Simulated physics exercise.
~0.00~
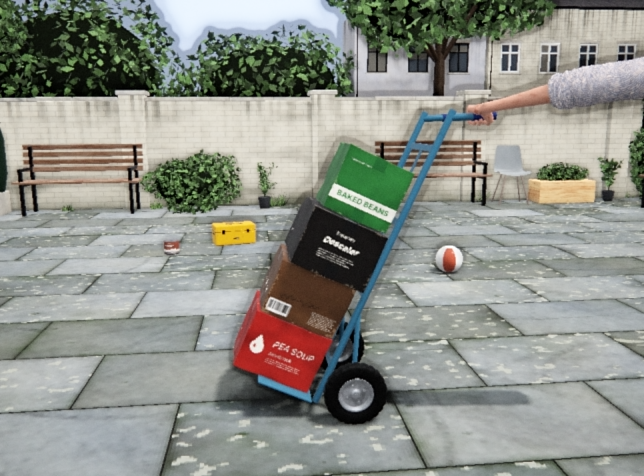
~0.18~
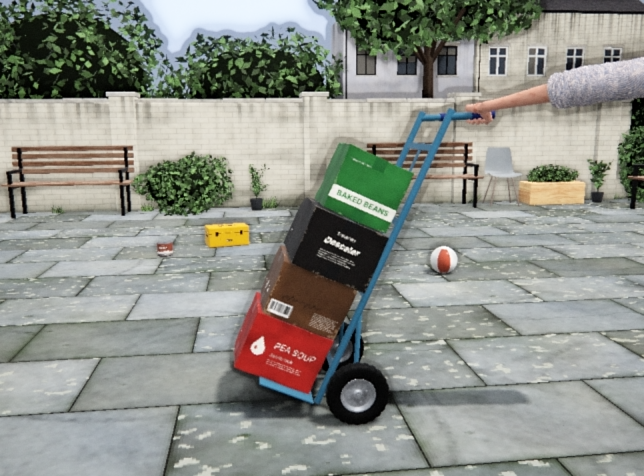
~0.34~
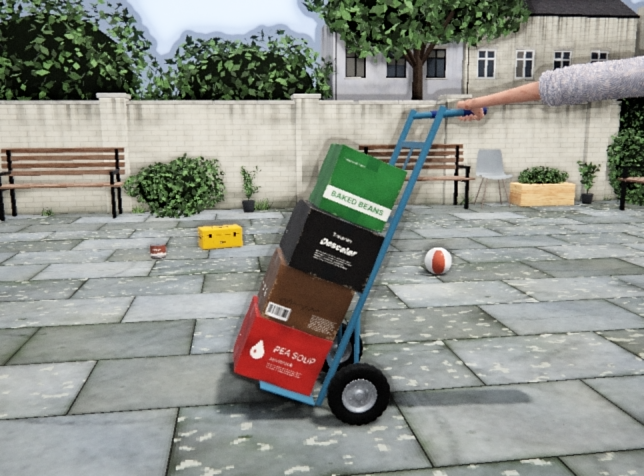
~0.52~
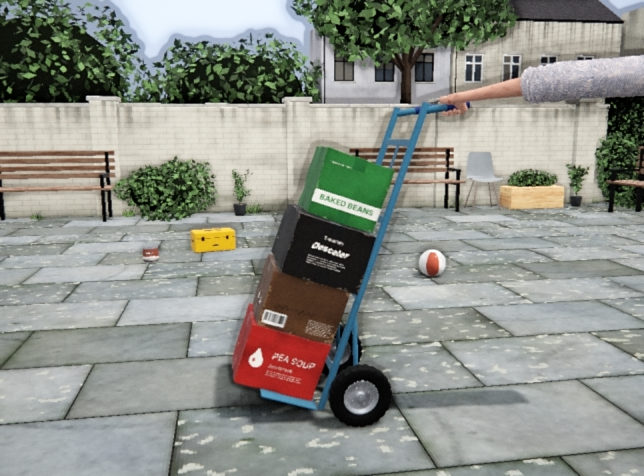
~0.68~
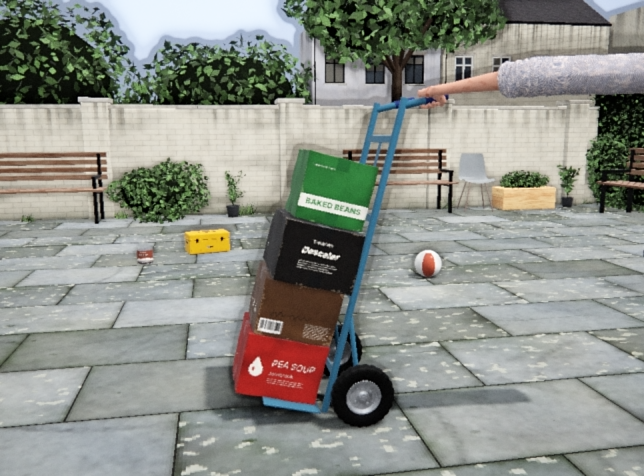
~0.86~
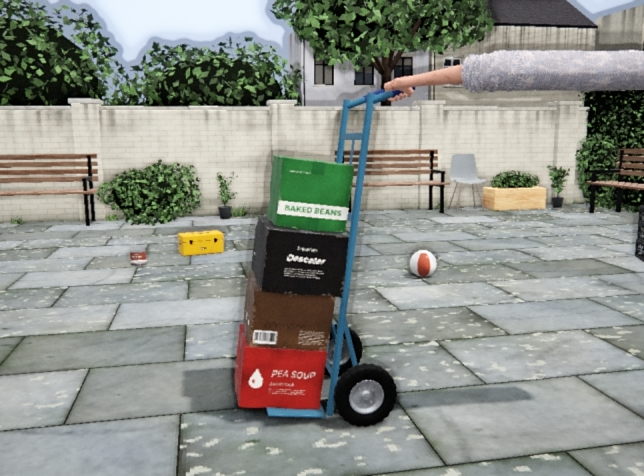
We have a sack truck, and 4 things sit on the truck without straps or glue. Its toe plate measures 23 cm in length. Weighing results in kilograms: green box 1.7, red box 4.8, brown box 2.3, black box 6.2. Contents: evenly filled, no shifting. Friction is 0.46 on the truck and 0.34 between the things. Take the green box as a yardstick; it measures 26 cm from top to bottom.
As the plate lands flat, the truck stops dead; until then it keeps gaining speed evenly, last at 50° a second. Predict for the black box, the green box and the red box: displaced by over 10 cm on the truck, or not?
My prediction: Black box: Stays; green box: Stays; red box: Stays.
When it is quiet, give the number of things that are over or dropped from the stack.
Count: 0.
After 1.16 s, truck upright; green box 4° off its base near (270, 200); black box 4° off its base near (271, 262); red box 4° off its base near (276, 374).
After 1.76 s, truck upright; green box 3° off its base near (270, 200); black box 3° off its base near (272, 262); red box 3° off its base near (276, 374).
In the end (2.4 s), all 4 under 10 cm from the start. In the last view, black box near (281, 263), green box near (284, 201).
